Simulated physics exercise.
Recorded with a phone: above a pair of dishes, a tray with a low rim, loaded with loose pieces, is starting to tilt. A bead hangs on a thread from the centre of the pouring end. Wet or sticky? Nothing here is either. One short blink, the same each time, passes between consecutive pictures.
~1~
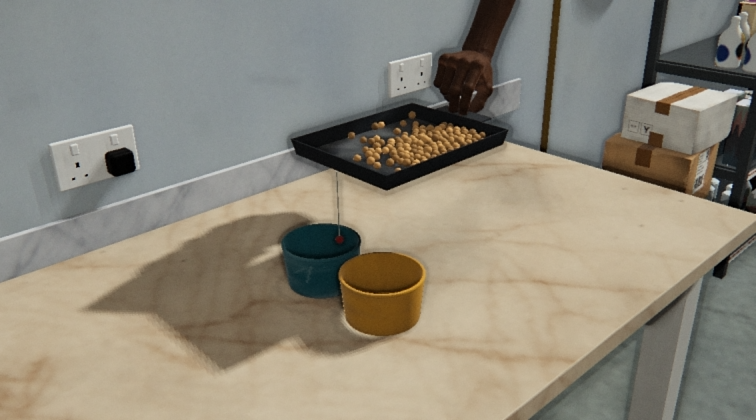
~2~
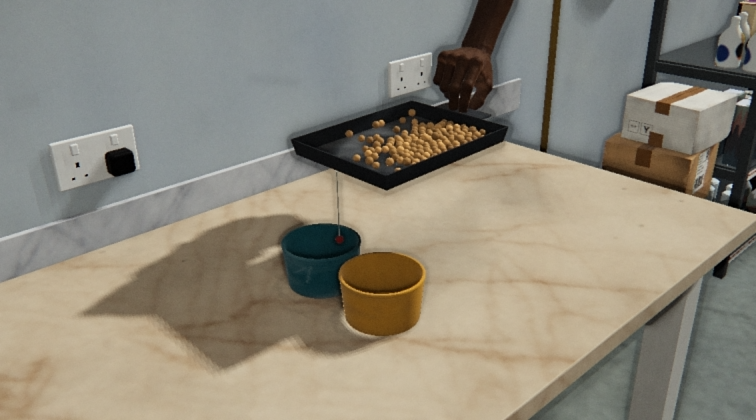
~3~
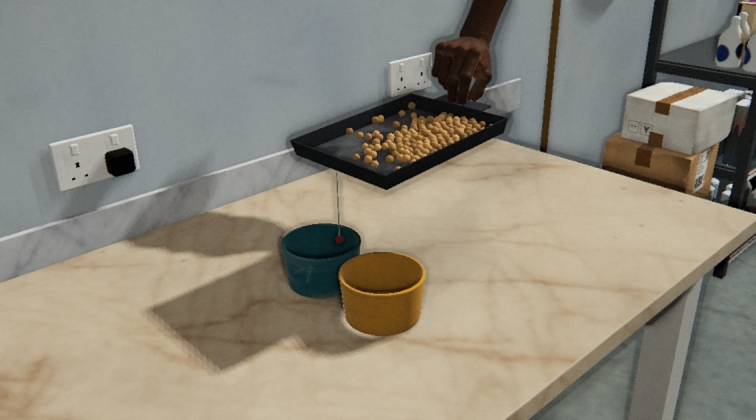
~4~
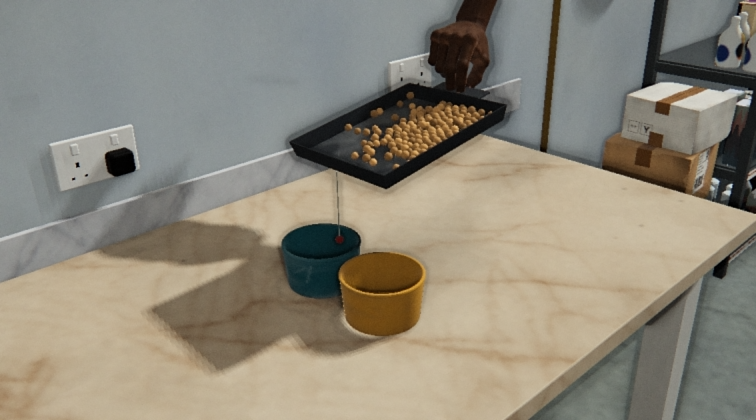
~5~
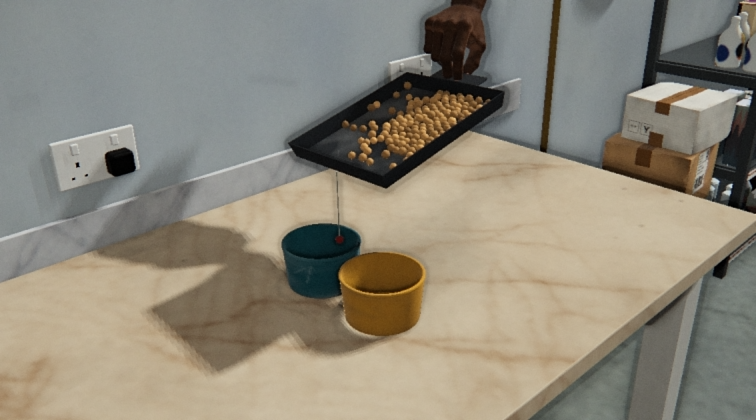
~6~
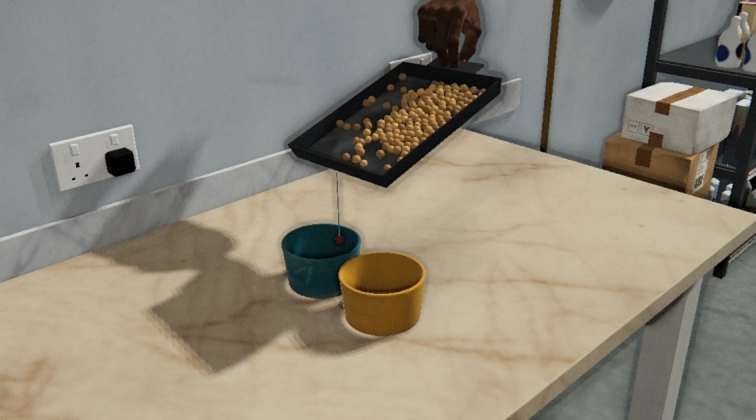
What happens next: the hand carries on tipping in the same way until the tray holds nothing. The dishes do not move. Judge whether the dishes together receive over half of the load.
They receive under half of it.
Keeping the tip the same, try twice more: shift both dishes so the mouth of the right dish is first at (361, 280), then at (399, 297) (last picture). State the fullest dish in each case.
First try, the leftmost dish; second try, the leftmost dish.
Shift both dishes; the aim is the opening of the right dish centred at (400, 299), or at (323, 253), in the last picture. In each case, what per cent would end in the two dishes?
Roughly 40 per cent, and 60 per cent.
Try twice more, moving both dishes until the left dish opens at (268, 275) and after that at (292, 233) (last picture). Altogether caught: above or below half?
Well, not up to half at the first spot and in excess of half at the second.
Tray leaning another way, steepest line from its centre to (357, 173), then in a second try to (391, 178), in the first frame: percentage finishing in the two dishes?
You'd see roughly 50 per cent the first time and 100 per cent the second.
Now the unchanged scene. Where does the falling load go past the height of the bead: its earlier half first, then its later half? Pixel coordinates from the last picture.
Close to (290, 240), then close to (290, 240).
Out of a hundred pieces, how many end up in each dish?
Left dish: 20 per cent; right dish: 0 per cent.
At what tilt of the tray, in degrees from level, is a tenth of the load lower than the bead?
Near 70 degrees.
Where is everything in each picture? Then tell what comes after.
The first frame shows corners of the pouring end at (296, 139) and (386, 174), level; middle of the load at (433, 146), round wooden beads; left dish at (292, 270); right dish at (351, 305); bead on its thread at (340, 239).
The second frame shows corners of the pouring end at (296, 139) and (386, 173), level; middle of the load at (430, 142).
The third frame shows corners of the pouring end at (295, 140) and (385, 173), tipped barely, lowest at the left corner; middle of the load at (430, 137), a stray few on the move.
The fourth frame shows corners of the pouring end at (294, 141) and (384, 173), tipped a little, lowest at the left corner; middle of the load at (429, 129), a small part on the move.
The fifth frame shows corners of the pouring end at (293, 142) and (383, 173), tipped a little, lowest at the left corner; middle of the load at (427, 121), a small part on the move.
The sixth frame shows corners of the pouring end at (292, 143) and (381, 173), tipped clearly, lowest at the left corner; middle of the load at (422, 115), nearly all on the move; left dish at (292, 270); right dish at (351, 305).
Soon, tray tipped steeply; most on the tray; a stray few in the left dish; a small part outside both; a small part in the air.
A while on, tray tipped past a quarter turn; a small part on the tray; about a quarter in the left dish; about half outside both; about a quarter in the air.
Towards the end, tray tipped past a quarter turn; about a quarter in the left dish; most outside both.
Finally, tray tipped past a quarter turn; none in the right dish; about a quarter in the left dish; most outside both.
